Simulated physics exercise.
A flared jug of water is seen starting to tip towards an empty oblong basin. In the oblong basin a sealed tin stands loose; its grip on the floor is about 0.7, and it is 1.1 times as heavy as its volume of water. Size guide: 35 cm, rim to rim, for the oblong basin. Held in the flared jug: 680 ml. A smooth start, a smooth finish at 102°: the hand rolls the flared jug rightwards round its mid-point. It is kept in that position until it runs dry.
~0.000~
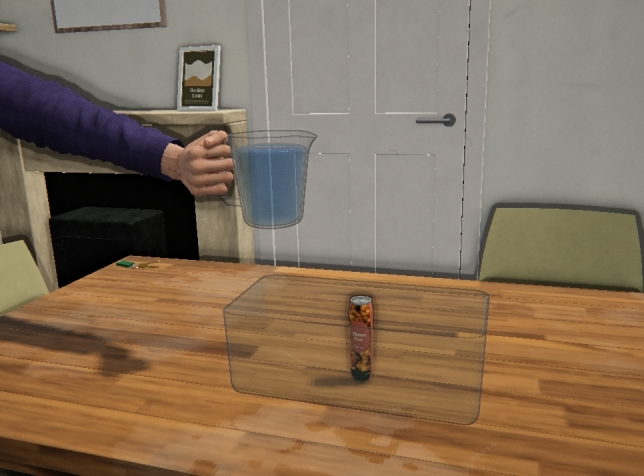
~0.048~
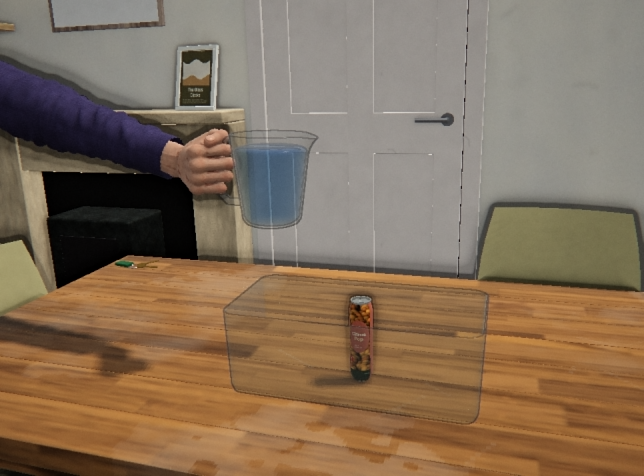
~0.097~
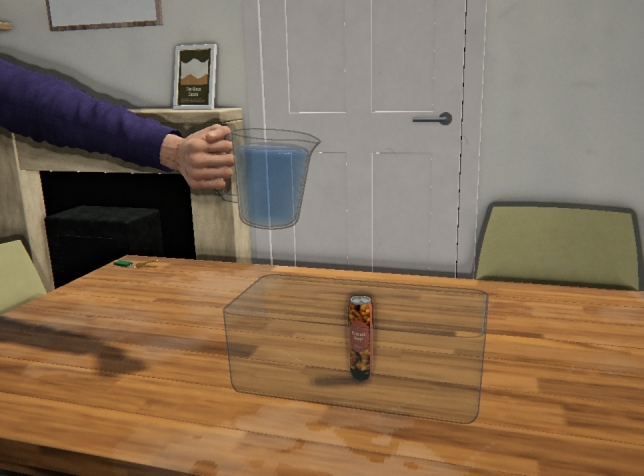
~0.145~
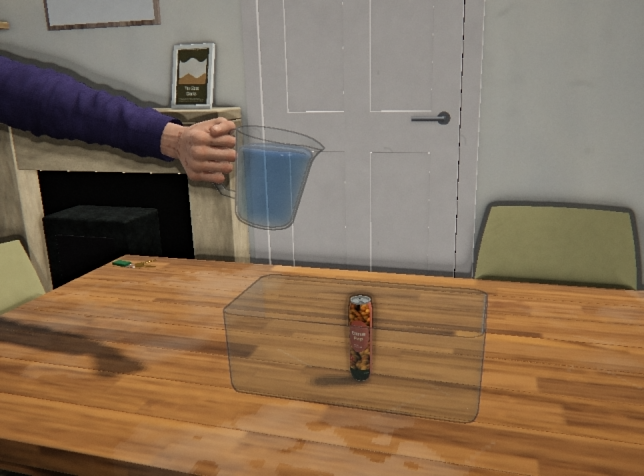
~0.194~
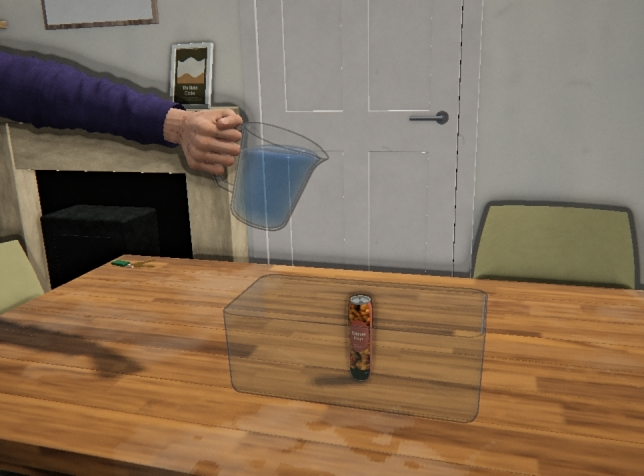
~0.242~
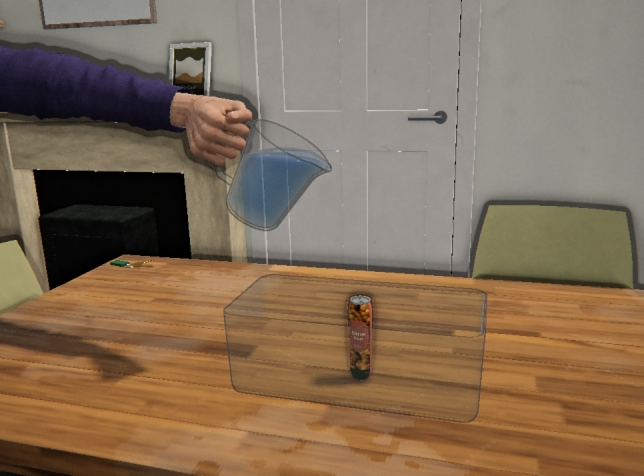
Above a wooden table, a hand steadily tilts a clear jug of blue liquid rightwards.
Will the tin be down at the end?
No: It stands firm.
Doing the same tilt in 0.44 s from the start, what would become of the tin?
Then the tin does not tip.
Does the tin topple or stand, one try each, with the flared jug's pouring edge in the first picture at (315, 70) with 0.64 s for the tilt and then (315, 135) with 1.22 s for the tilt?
Try 1: Still standing; try 2: Still standing.
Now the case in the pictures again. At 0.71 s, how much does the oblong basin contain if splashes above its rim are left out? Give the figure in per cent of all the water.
Reading: Approx. 62 %.
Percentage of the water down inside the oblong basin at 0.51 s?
12 %, more or less.
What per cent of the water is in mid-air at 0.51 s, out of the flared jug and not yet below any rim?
Near 32 per cent of it all.
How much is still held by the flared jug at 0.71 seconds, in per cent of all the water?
14 in a hundred, give or take.
By 0.51 s the tilt is 92° and 56 per cent is still to pour; the tin stands where it began.
By 0.71 s the tilt is 102° and 14 per cent is still to pour; the tin stands where it began.
By 0.92 s the tilt is 102° and 1 per cent is still to pour; the tin stands where it began.
By 1.14 s the tilt is 102° and 0 per cent is still to pour; the tin stands where it began.
At rest the tin stands where it began.
